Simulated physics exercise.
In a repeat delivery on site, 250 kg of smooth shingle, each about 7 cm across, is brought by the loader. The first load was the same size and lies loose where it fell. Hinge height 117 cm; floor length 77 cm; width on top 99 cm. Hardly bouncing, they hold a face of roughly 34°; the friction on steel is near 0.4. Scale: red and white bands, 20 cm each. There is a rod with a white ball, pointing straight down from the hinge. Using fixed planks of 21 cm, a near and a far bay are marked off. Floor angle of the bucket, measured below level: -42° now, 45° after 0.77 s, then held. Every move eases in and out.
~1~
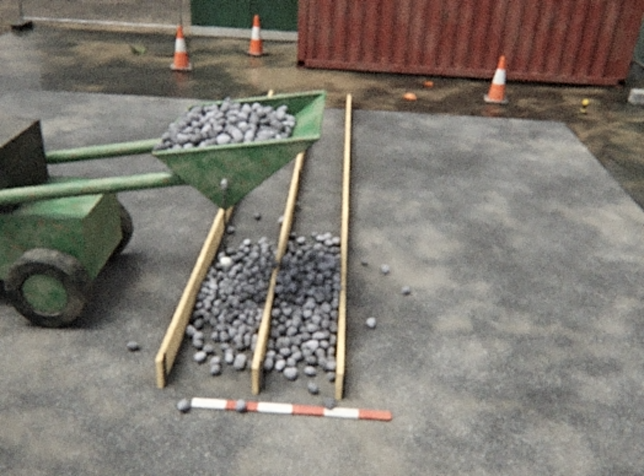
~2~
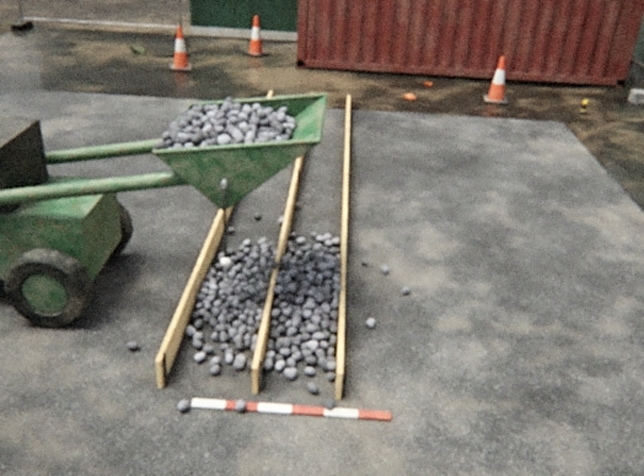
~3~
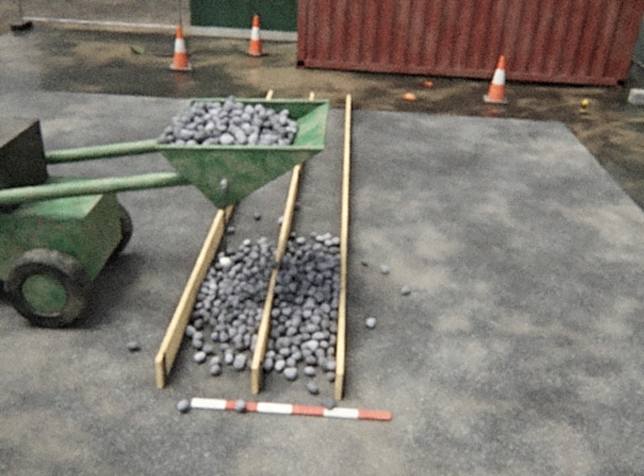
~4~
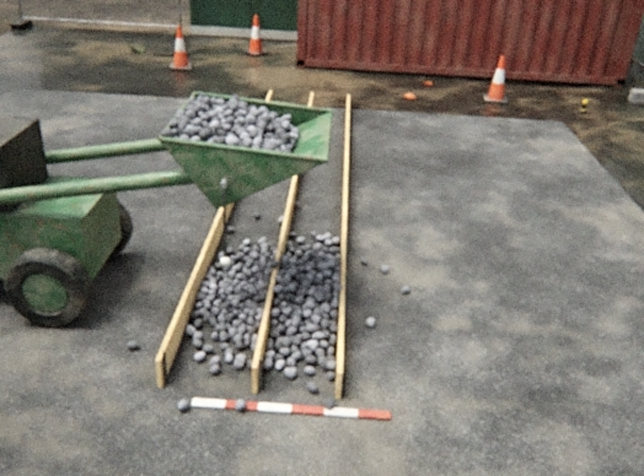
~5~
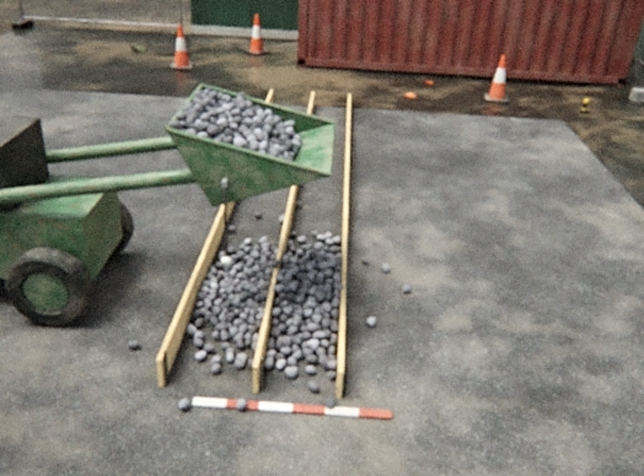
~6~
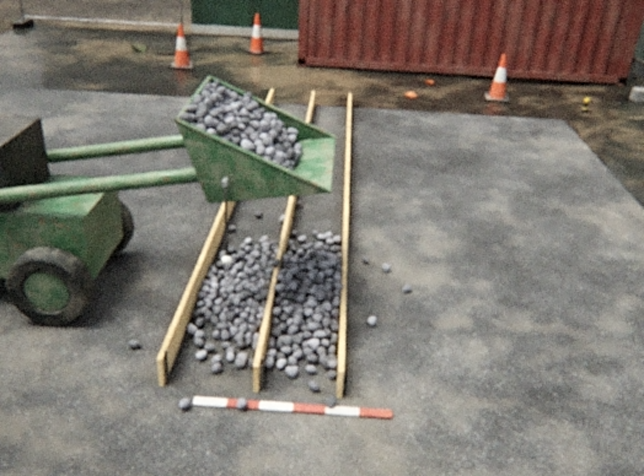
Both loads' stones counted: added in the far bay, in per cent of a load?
46 per cent.
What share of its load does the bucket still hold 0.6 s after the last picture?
Roughly 60 per cent remains inside.
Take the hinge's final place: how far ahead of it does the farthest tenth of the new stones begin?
That's roughly 160 cm.
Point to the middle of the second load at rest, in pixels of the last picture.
Their centre rests close to (355, 296).
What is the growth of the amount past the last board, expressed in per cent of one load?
Roughly 55 per cent of a load.
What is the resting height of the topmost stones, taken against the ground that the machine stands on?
I'd say close to 34 cm above the ground.
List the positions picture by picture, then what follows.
The bucket is at -42°, its lip at (319, 138); the top of the load is at (237, 114). The earlier load is highest near (313, 274), 22 cm above ground level, 35 % in the near bay, 64 % in the far bay, 1 % past the last board, in the first picture.
The bucket is at -40°, its lip at (320, 141); the top of the load is at (236, 114), in the second picture.
The bucket is at -36°, its lip at (324, 149); the top of the load is at (231, 113), in the third picture.
The bucket is at -28°, its lip at (327, 160); the top of the load is at (212, 108), in the fourth picture.
The bucket is at -20°, its lip at (331, 175); the top of the load is at (207, 102), in the fifth picture.
The bucket is at -9°, its lip at (331, 192); the top of the load is at (211, 93), in the sixth picture.
Then, 0.3 s after the last picture the floor is at 32°; in per cent of one load, 100 in the bucket, 35 in the near bay, 64 in the far bay, 1 past the last board; the foremost stones are at (361, 293).
Then, 0.6 s after the last picture the floor is at 45°; in per cent of one load, 58 in the bucket, 35 in the near bay, 106 in the far bay, 1 past the last board; the foremost stones are at (363, 276).
Then, 0.9 s after the last picture the floor is at 45°; in per cent of one load, 4 in the bucket, 36 in the near bay, 126 in the far bay, 35 past the last board; the foremost stones are at (429, 296).
Then, 3.3 s after the last picture the floor is at 45°; in per cent of one load, 0 in the bucket, 36 in the near bay, 110 in the far bay, 54 past the last board; the foremost stones are at (553, 316). Net gain in the far bay, 46.
